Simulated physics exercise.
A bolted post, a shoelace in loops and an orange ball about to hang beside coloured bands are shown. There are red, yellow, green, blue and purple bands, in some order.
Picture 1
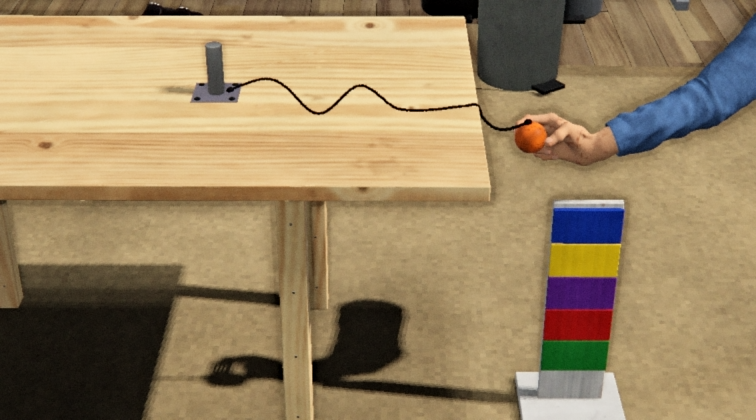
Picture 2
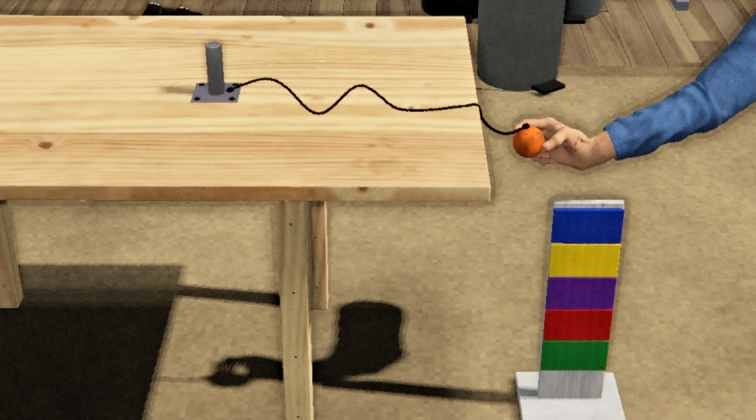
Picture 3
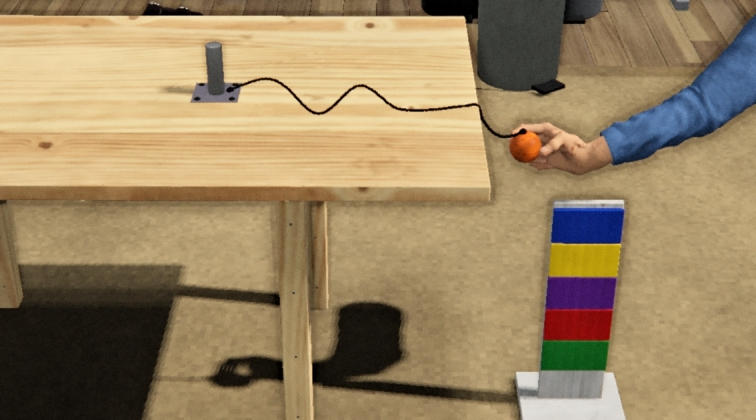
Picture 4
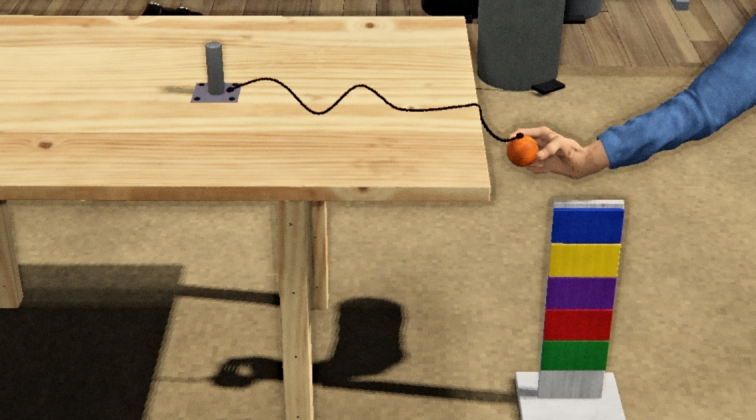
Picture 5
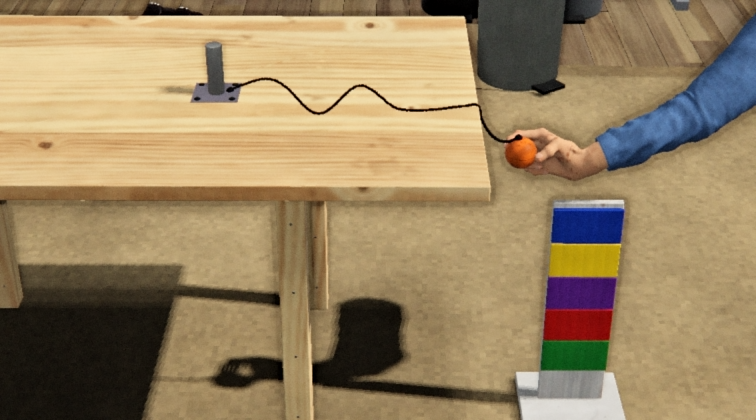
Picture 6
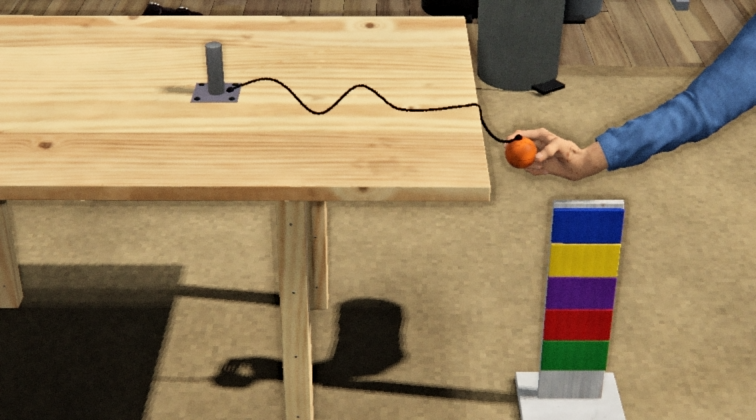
Hand lowering an orange ball on a dark wavy cord slightly beside a wooden table, above an upright strip of coloured bands.
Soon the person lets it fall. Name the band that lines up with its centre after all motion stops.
Purple.
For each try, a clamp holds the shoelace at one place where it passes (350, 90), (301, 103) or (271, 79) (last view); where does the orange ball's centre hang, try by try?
Approximately (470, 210), (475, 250) and (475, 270), respectively.
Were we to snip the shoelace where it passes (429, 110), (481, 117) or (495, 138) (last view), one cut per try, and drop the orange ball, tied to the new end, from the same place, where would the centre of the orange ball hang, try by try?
(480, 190), (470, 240), (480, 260).
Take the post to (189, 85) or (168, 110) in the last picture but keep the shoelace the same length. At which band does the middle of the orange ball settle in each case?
It would be yellow; yellow.
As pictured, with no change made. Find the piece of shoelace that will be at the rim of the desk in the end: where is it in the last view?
Look near (375, 92).
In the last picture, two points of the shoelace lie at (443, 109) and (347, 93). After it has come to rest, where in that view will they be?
They end up around (476, 190) and around (435, 102).
Soon after, ball near (482, 273); level with yellow.
Then, ball near (465, 290); level with purple.
At rest, ball near (471, 290); level with purple. Its centre hangs level with the purple band.
